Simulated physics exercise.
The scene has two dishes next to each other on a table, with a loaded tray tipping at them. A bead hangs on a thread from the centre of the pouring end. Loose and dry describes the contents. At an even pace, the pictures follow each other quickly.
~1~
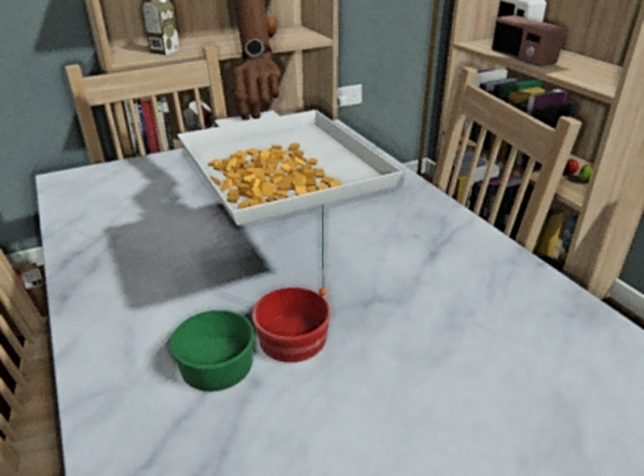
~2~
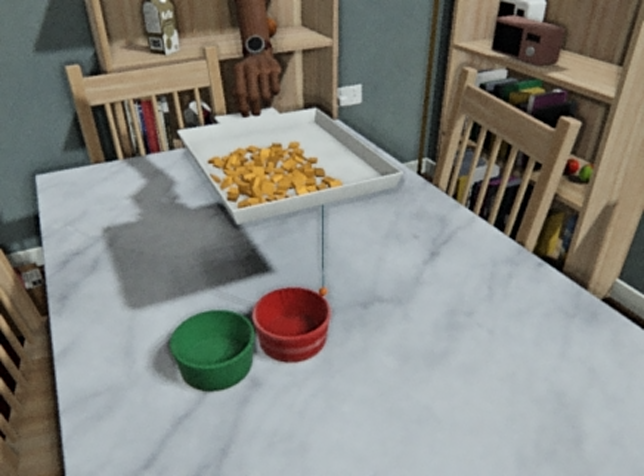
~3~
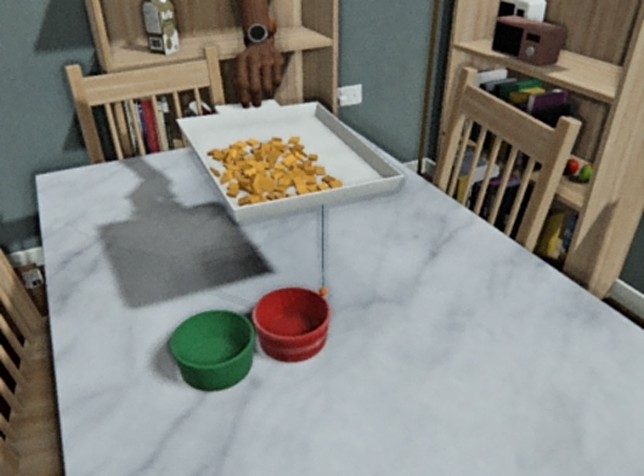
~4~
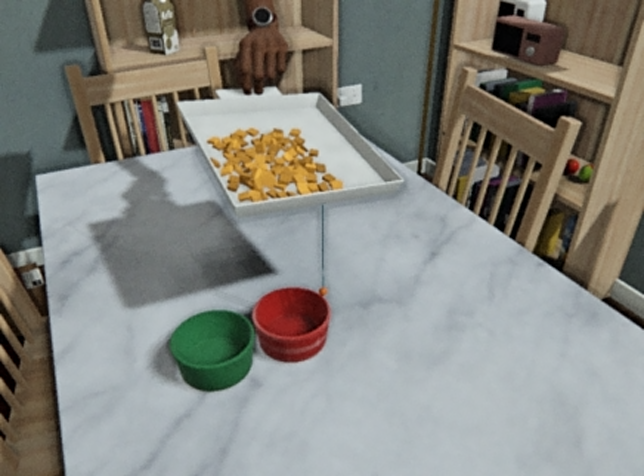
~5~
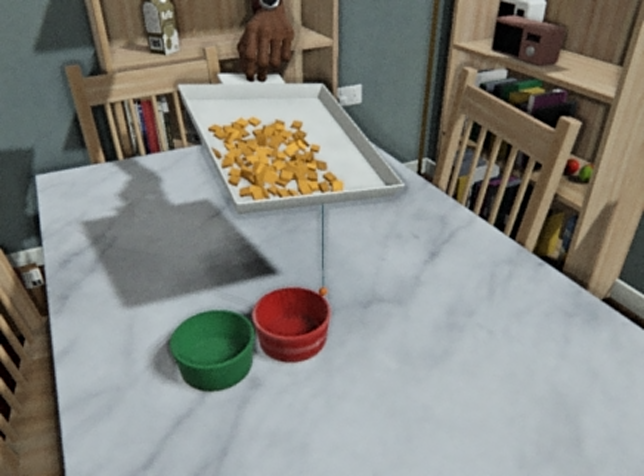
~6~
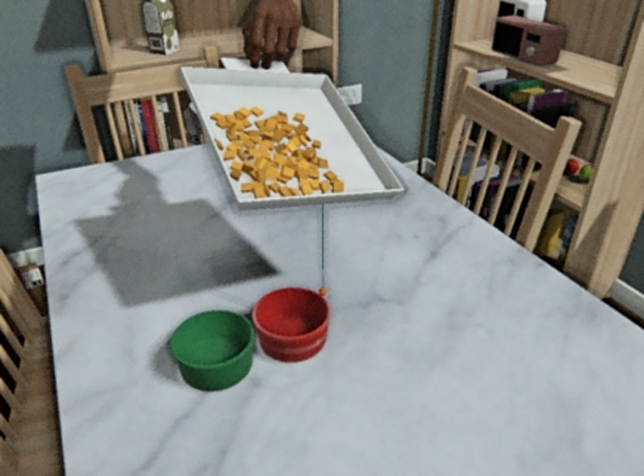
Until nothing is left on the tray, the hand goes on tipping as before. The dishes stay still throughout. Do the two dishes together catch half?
The catch is going to fall below what is lost.
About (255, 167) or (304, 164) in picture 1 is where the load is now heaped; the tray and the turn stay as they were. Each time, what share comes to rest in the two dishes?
About 0 % and 0 %.
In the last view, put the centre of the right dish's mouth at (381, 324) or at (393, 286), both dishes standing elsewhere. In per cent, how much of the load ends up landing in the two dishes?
Around 20 % followed by around 80 %.
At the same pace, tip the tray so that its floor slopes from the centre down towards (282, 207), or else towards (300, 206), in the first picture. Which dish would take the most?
Case one goes to the right-side dish, case two to the right-side dish.
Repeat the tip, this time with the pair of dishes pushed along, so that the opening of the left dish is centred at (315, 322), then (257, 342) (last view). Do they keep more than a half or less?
In order, they'd catch a major share, and next a minor share.
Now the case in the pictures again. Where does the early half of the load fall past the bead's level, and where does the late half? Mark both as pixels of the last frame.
The opening part goes through (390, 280); what follows goes through (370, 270).
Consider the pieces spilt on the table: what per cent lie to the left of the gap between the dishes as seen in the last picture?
0 in a hundred, roughly.
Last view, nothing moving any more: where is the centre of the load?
Close to (386, 315) in the last picture.
Soon, tray tipped steeply; nearly all on the tray; a small part in the air.
A while on, tray tipped past a quarter turn; a small part on the tray; about half outside both; about a third in the air.
Towards the end, tray tipped past a quarter turn; all outside both.
Finally, tray tipped past a quarter turn; none in the left dish; none in the right dish; all outside both.
